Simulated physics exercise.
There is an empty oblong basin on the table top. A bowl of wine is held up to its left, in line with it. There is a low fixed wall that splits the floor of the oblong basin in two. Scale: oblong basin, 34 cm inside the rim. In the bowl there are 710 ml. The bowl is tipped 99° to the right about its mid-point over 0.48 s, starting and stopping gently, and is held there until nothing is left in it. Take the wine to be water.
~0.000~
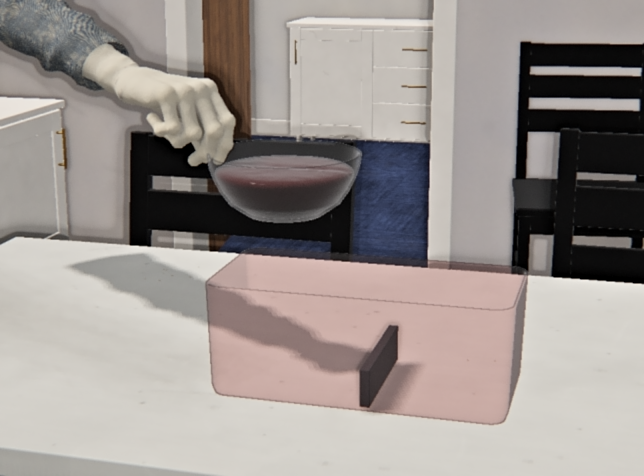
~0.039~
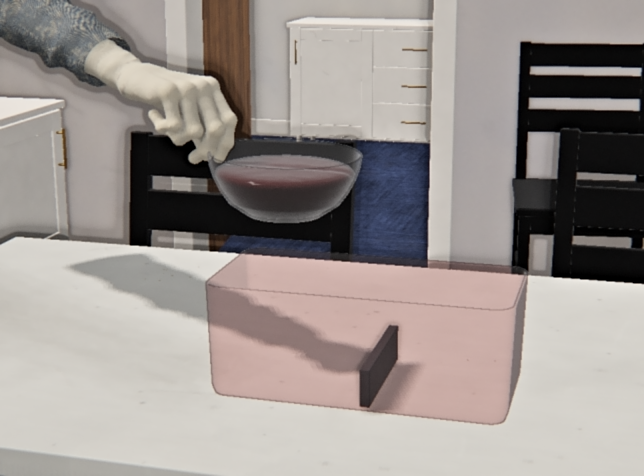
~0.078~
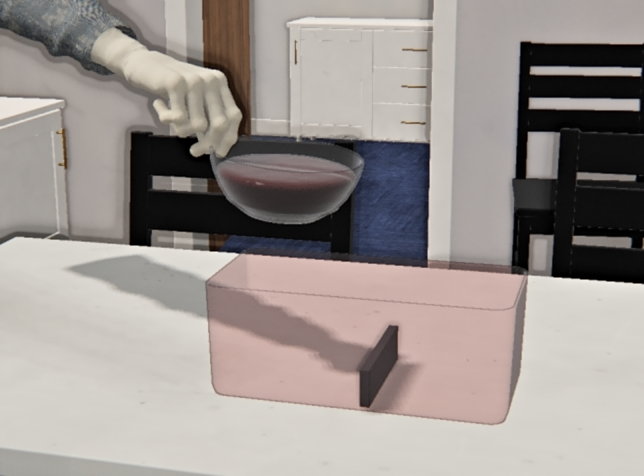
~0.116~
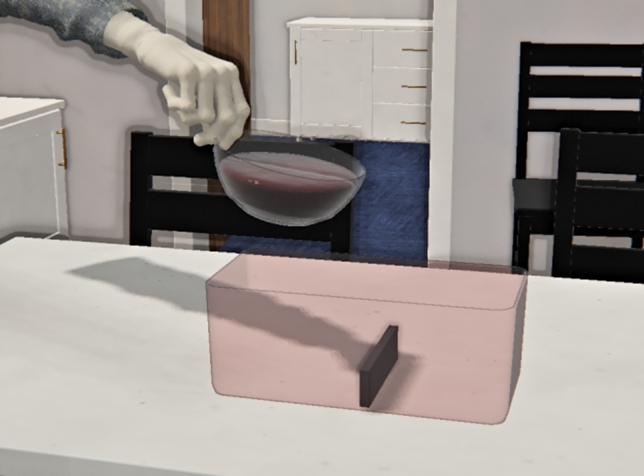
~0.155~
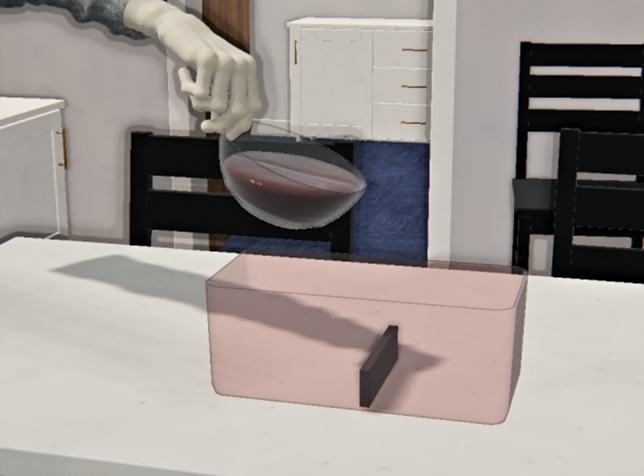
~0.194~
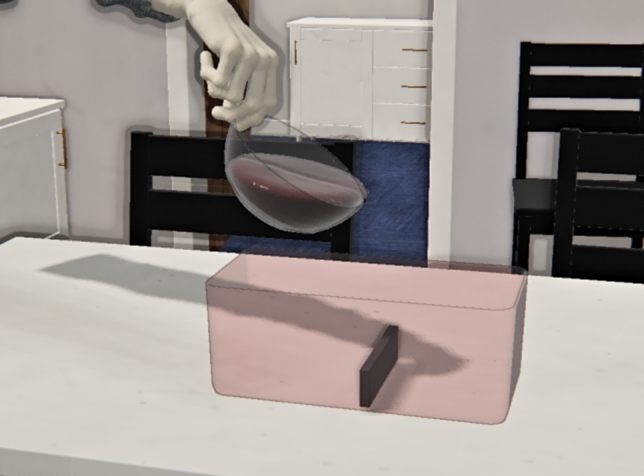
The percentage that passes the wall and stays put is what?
It is about 56 per cent.
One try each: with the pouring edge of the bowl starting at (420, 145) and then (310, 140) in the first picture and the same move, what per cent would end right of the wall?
It comes to 75 per cent, and then 10 per cent.
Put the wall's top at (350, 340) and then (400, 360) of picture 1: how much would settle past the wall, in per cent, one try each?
In turn about 80 and 35 per cent.
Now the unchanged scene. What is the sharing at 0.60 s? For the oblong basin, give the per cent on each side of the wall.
Near 36 on the left, 58 on the right.
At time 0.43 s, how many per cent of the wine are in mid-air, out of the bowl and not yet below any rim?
At that moment, about 18 percent.
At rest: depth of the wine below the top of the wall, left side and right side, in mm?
About 34 mm on the left, about 26 mm on the right.
Then, 0.43 s in, the tilt is 96° and 7 per cent is still to pour, 28 is left of the wall and 46 right of it.
Then, 0.60 s in, the tilt is 99° and 0 per cent is still to pour, 36 is left of the wall and 57 right of it.
Then, 0.78 s in, the tilt is 99° and 1 per cent is still to pour, 39 is left of the wall and 56 right of it.
Then, 0.98 s in, the tilt is 99° and 0 per cent is still to pour, 42 is left of the wall and 56 right of it.
Finally, 42 per cent lies left of the wall, 56 right of it and 2 outside.
